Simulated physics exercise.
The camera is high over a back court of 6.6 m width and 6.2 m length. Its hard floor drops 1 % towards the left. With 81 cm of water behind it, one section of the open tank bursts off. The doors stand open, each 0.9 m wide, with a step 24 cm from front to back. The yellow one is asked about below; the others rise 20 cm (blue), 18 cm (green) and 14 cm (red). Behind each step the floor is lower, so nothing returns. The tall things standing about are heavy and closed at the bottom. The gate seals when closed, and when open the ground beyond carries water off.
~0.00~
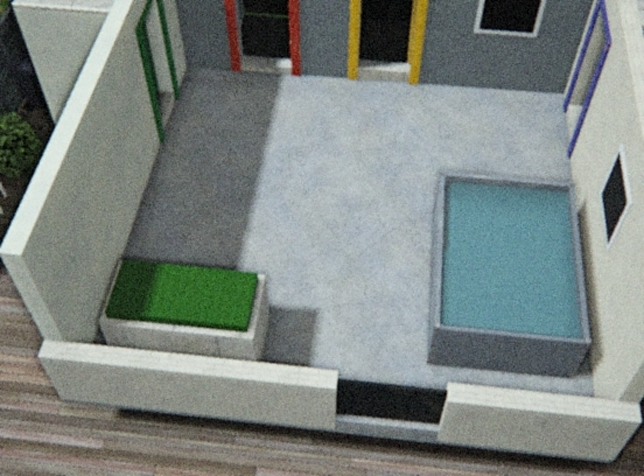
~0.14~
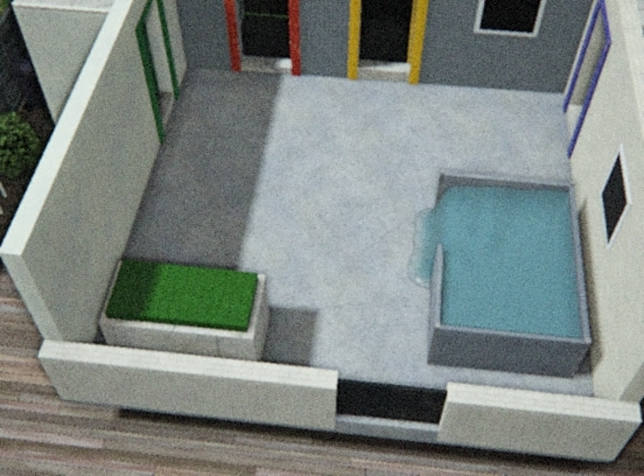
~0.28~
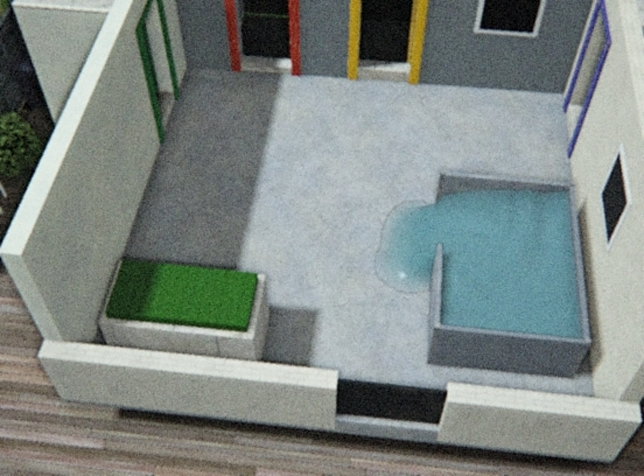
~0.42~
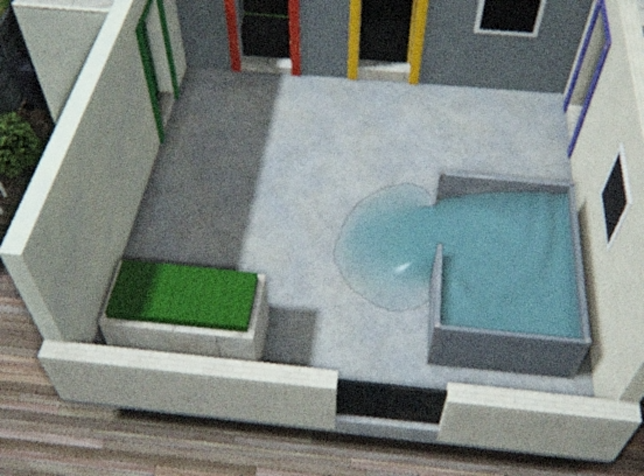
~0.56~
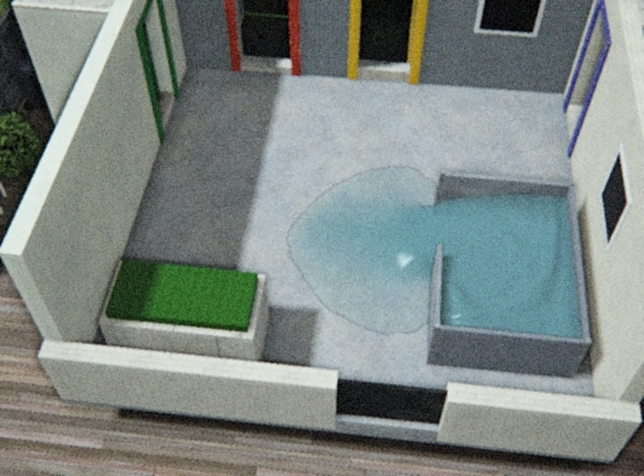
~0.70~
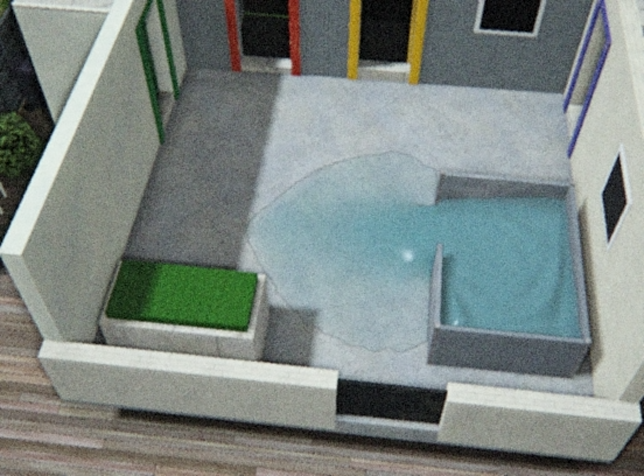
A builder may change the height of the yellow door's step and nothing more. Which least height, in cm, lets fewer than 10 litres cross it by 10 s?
About 7 cm.
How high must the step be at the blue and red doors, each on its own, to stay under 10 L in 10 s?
Roughly 8.0 cm at blue and 17 cm at red.
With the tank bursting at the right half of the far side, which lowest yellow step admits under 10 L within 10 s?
Some 13.0 cm.
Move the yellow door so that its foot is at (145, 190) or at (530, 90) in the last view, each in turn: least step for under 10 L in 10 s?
Roughly 26 and 7.0 cm.
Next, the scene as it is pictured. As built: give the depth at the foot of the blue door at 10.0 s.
Roughly 9.5 cm deep.
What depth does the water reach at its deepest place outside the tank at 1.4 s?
About 42 cm.
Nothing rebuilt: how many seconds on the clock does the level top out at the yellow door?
Near 6.0 s.
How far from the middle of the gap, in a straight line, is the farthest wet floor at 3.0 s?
Some 5.8 m out.
After 1.4 s water covers 45 % of the floor, deepest (42 cm) near (423, 242); it has not reached the yellow door.
After 3.0 s water covers 65 % of the floor, deepest (39 cm) near (180, 89); 4 cm at the yellow door, 0 litres in over its 23 cm step.
After 10.0 s water covers 100 % of the floor, deepest (16 cm) near (581, 341); 7 cm at the yellow door, 0 litres in over its 23 cm step.
At the yellow door as built, the water arrived by 2.3 s and peaked near 11 cm at 5.8 s.
With a step of 6.5 cm, 14 litres would have come in within the 10 s; with 8 cm, 6 litres. So under 10 litres takes about 7 cm.
